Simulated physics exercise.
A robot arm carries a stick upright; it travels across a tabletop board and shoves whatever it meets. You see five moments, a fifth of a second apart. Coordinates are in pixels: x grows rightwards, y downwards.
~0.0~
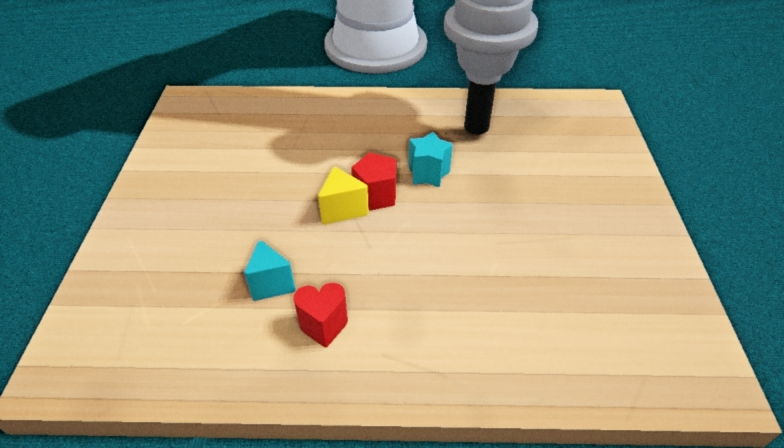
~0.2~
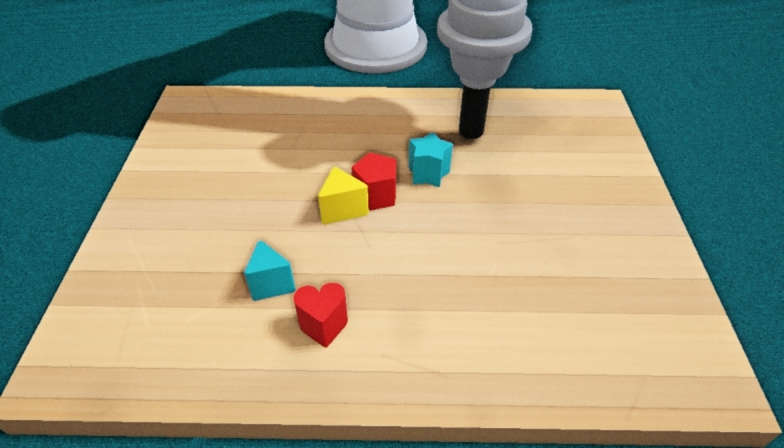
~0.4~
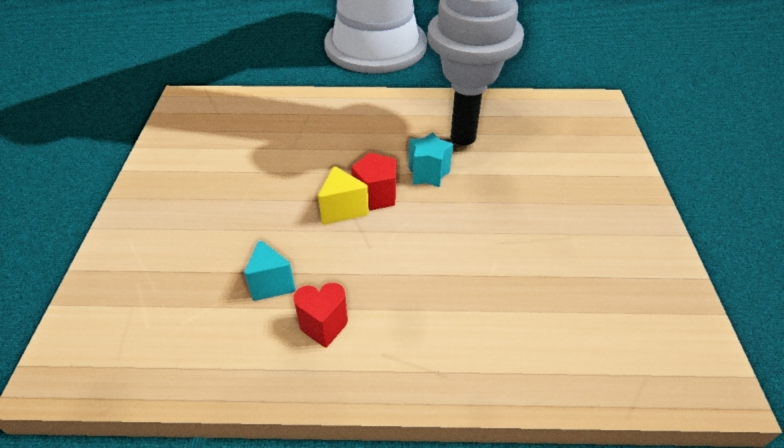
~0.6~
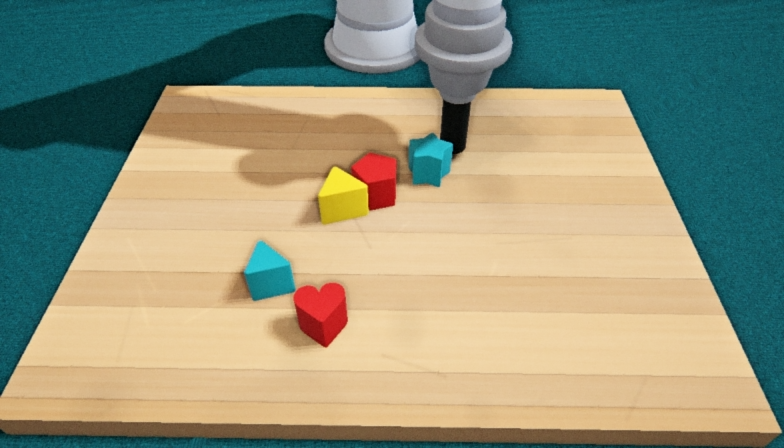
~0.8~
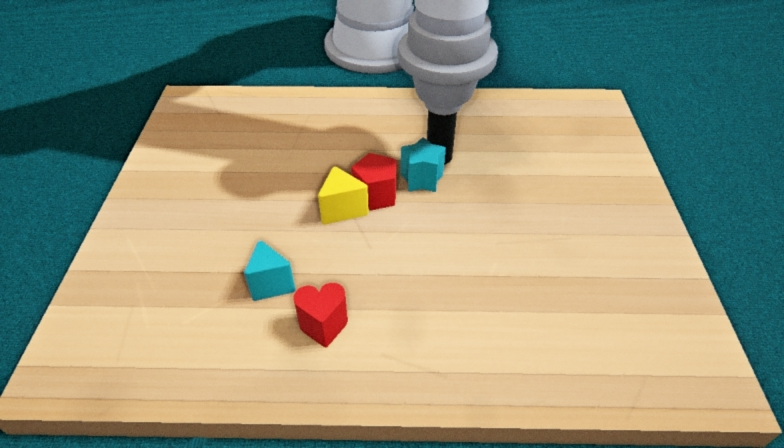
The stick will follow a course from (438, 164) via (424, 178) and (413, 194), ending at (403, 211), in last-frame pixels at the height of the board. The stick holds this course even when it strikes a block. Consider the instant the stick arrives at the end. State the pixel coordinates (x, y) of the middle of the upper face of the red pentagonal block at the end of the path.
Around pixel (332, 193).
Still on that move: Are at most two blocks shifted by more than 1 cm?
Final answer: No.
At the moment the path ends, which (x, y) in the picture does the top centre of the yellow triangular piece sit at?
The point I'd pick in the picture is (294, 197).
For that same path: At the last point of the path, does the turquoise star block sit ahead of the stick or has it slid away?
The stick will still be pushing it.
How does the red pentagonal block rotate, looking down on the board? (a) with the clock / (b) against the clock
The one that fits is a, with the clock.
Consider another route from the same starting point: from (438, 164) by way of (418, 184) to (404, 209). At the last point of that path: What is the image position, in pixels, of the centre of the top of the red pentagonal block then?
At pixel (333, 192).
The first path, step by step. Halfway along, stick (418, 179); yellow triangular piece (323, 189), turned 15° clockwise; red pentagonal block (357, 178); turquoise star block (397, 173).
At the end, stick (403, 204); yellow triangular piece (294, 197), turned 35° clockwise; red pentagonal block (332, 193), turned 20° clockwise; turquoise star block (373, 197), turned 30° clockwise.
